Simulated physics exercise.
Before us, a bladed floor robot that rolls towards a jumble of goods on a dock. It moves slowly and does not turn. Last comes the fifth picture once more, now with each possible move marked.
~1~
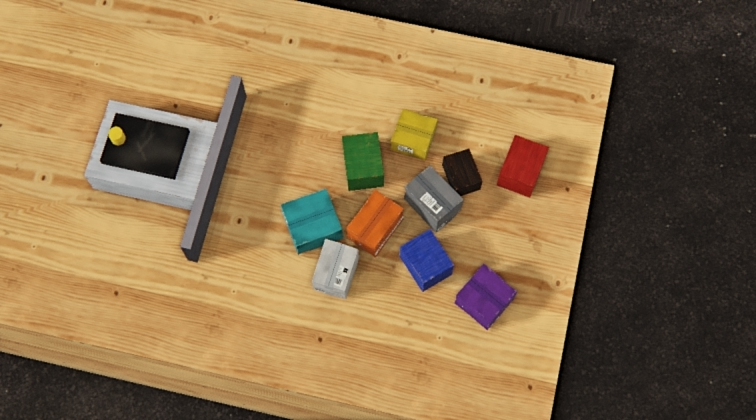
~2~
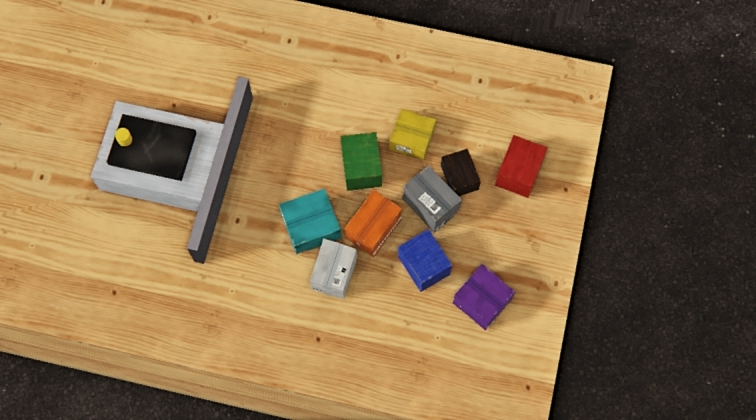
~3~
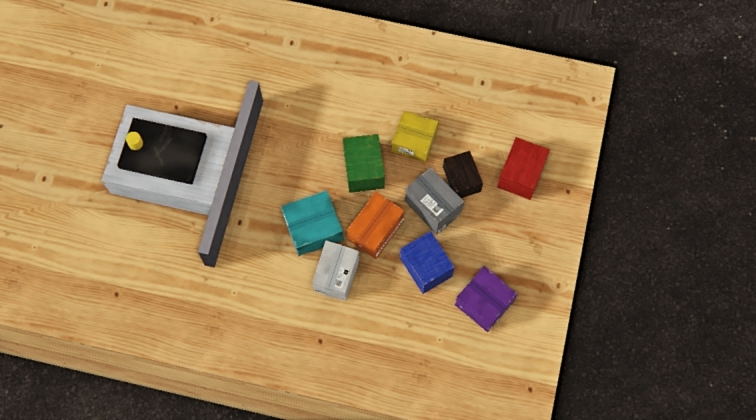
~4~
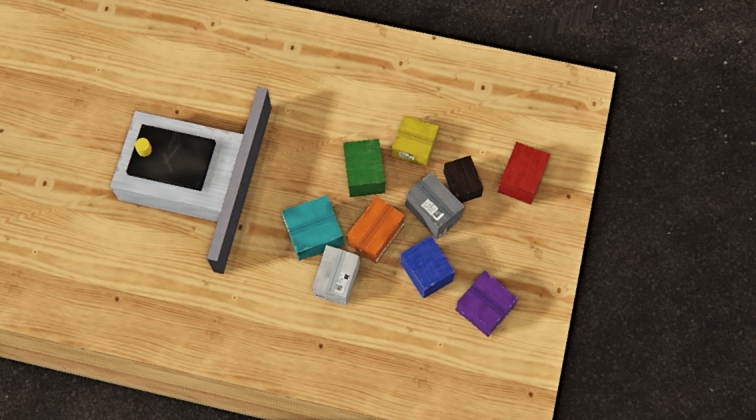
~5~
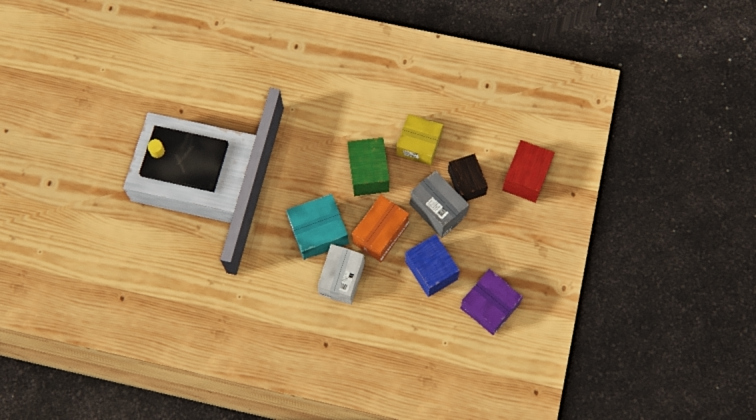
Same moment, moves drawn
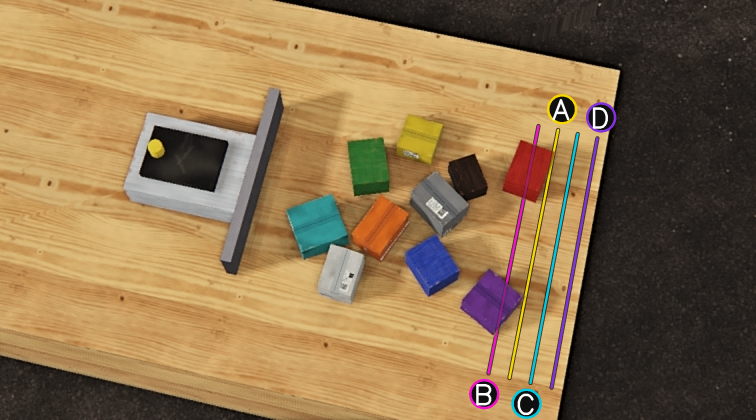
A pale wooden dock, seen from high above at a slight tilt, fills most of the view, with dark, rough ground beyond its right end and lower edge. On it, a light grey robot with a black top, yellow knob and wide dark blade sits left of ten scattered boxes: green, yellow, black, red, turquoise, orange, grey, white, blue and purple. The robot rolls slowly rightward without turning, narrowing the gap to the boxes, which stay put on the boards while the view shifts very slightly.
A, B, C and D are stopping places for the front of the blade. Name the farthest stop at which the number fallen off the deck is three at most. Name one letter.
Line B.
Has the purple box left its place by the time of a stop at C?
By then, yes.
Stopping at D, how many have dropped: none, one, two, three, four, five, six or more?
In all, six or more.
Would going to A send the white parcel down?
By then, no.
On the copy, A at (535, 249); B at (514, 245); C at (555, 254); D at (575, 258).
On B. First, robot (282, 179); white parcel (348, 285); blue crate (450, 272).
Then, robot (375, 199); red crate (557, 174); blue crate (538, 270).
Finally, robot (450, 216); blue crate over the edge; orange box (580, 272); one fallen.
By contrast, A drops six; C drops six; D drops ten.
